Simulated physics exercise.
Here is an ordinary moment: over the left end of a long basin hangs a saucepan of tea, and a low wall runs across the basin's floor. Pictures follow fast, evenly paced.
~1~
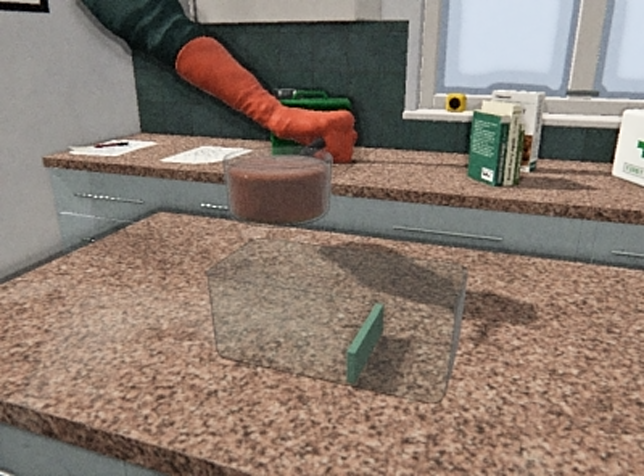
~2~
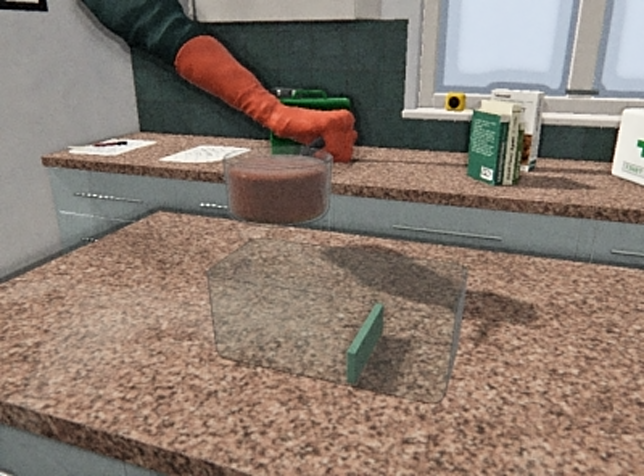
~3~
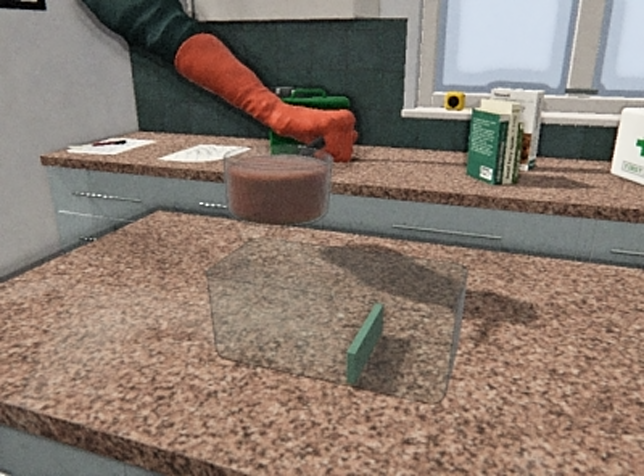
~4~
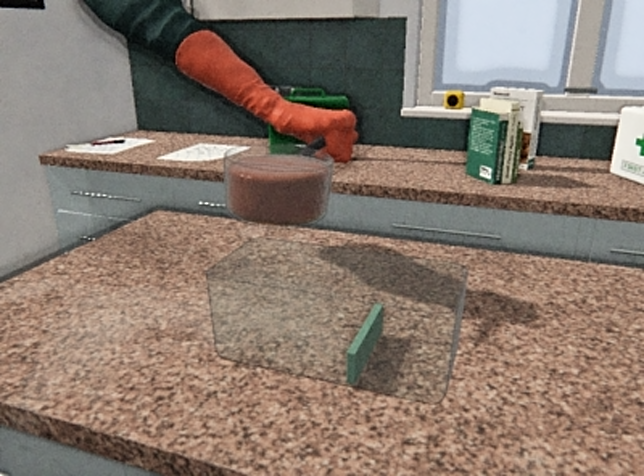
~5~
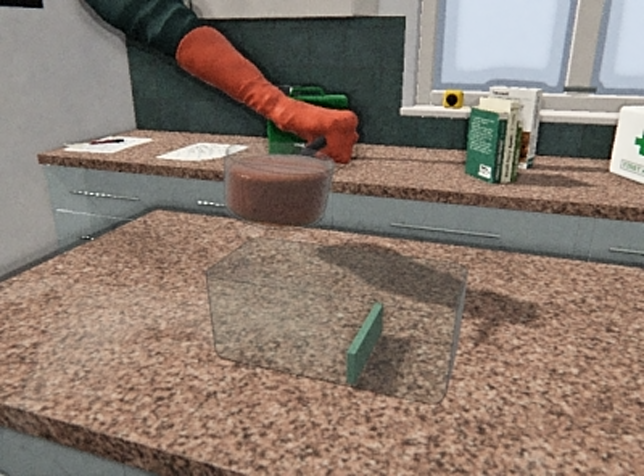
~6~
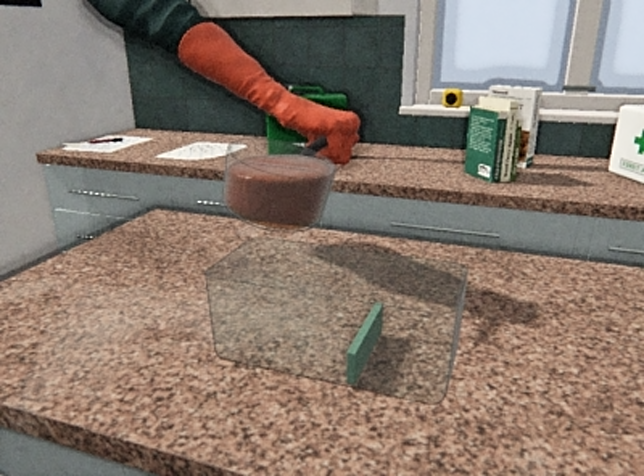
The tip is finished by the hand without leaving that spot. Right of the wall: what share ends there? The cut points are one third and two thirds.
Reaches a third, not past two thirds.
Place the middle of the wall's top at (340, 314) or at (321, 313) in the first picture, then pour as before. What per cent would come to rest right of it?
About 80 per cent, then about 90 per cent.
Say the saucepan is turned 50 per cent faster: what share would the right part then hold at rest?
Roughly 40 percent.
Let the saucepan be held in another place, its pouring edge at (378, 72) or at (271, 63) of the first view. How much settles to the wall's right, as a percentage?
About 70 per cent, then about 10 per cent.
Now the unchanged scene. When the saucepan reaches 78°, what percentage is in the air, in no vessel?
30 %.
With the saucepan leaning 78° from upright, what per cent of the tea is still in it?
It comes to 45 per cent or so.
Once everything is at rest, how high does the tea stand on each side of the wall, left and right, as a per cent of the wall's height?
Once still, it is 30 % on the left and 60 % on the right.
A moment on, the tilt is 78° and 44 per cent is still to pour, 4 is left of the wall and 22 right of it.
Next, the tilt is 116° and 4 per cent is still to pour, 38 is left of the wall and 55 right of it.
Then the tilt is 122° and 0 per cent is still to pour, 46 is left of the wall and 54 right of it.
Later the tilt is 122° and 0 per cent is still to pour, 46 is left of the wall and 54 right of it.
Finally, 46 per cent lies left of the wall, 54 right of it and 0 outside.
